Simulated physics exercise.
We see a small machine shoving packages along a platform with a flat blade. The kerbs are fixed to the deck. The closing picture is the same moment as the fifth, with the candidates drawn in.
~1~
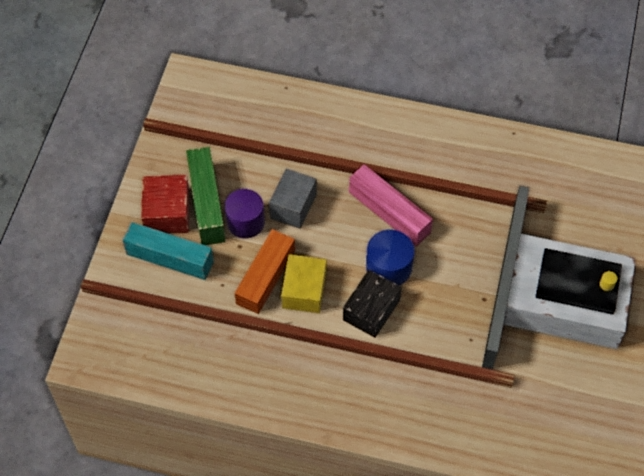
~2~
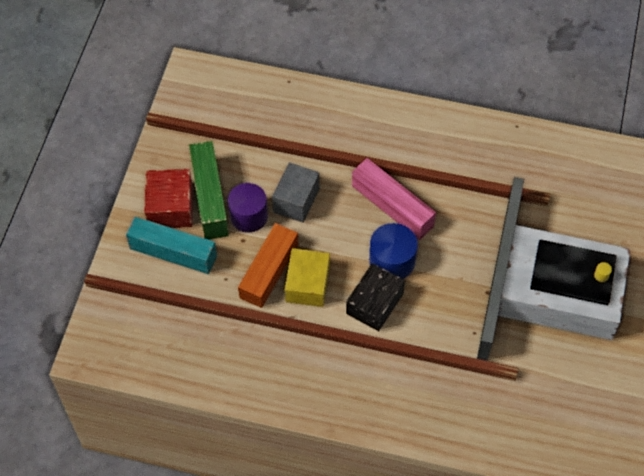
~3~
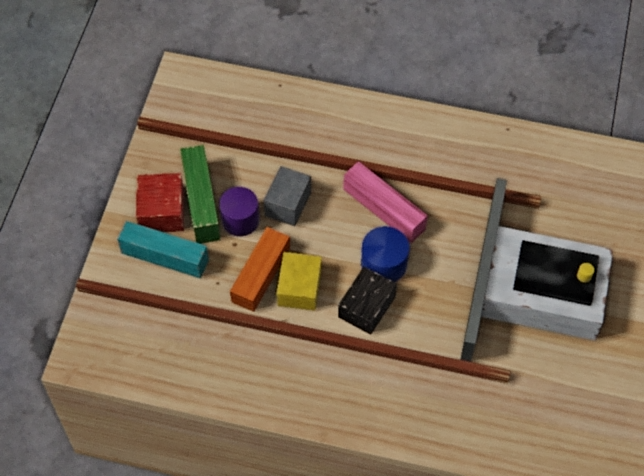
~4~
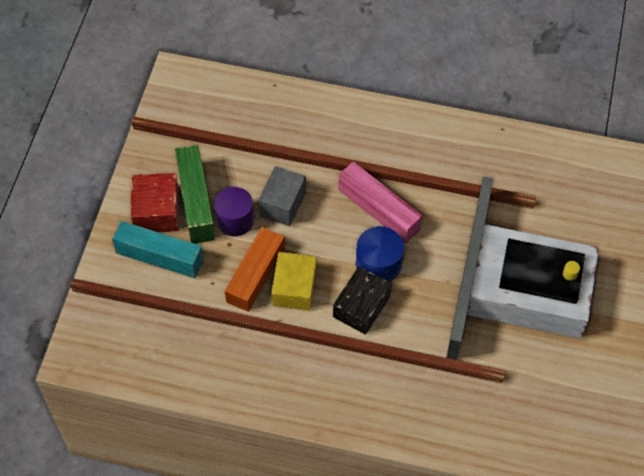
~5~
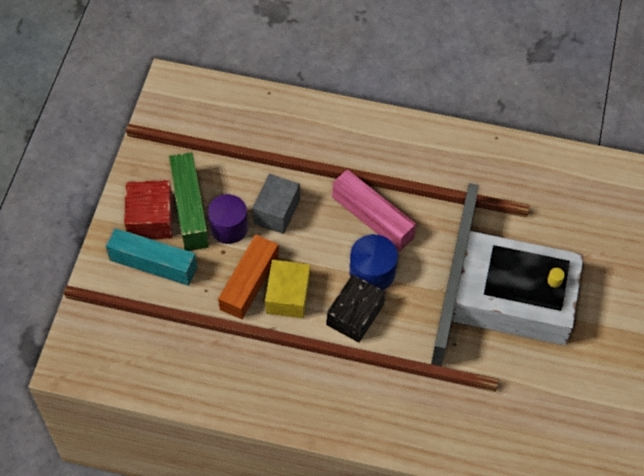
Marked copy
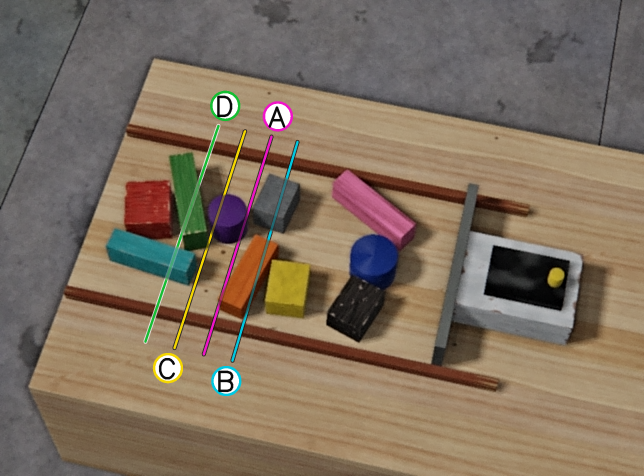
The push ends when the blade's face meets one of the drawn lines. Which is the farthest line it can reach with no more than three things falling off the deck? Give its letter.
Up to line D.
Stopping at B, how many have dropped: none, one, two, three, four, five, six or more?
In all, none.
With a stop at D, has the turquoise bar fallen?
Yes.
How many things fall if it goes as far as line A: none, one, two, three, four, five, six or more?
By then, none.
On the copy, A at (239, 240); B at (267, 246); C at (212, 234); D at (184, 228).
On D. First, robot (419, 254); pink stick (321, 198); black crate (320, 303).
Then, robot (321, 234); red crate (118, 201); turquoise bar (101, 254).
Finally, robot (245, 218); red crate over the edge; green bar over the edge; three fallen.
By contrast, A is within the limit but short; B is within the limit but short; C is within the limit but short.
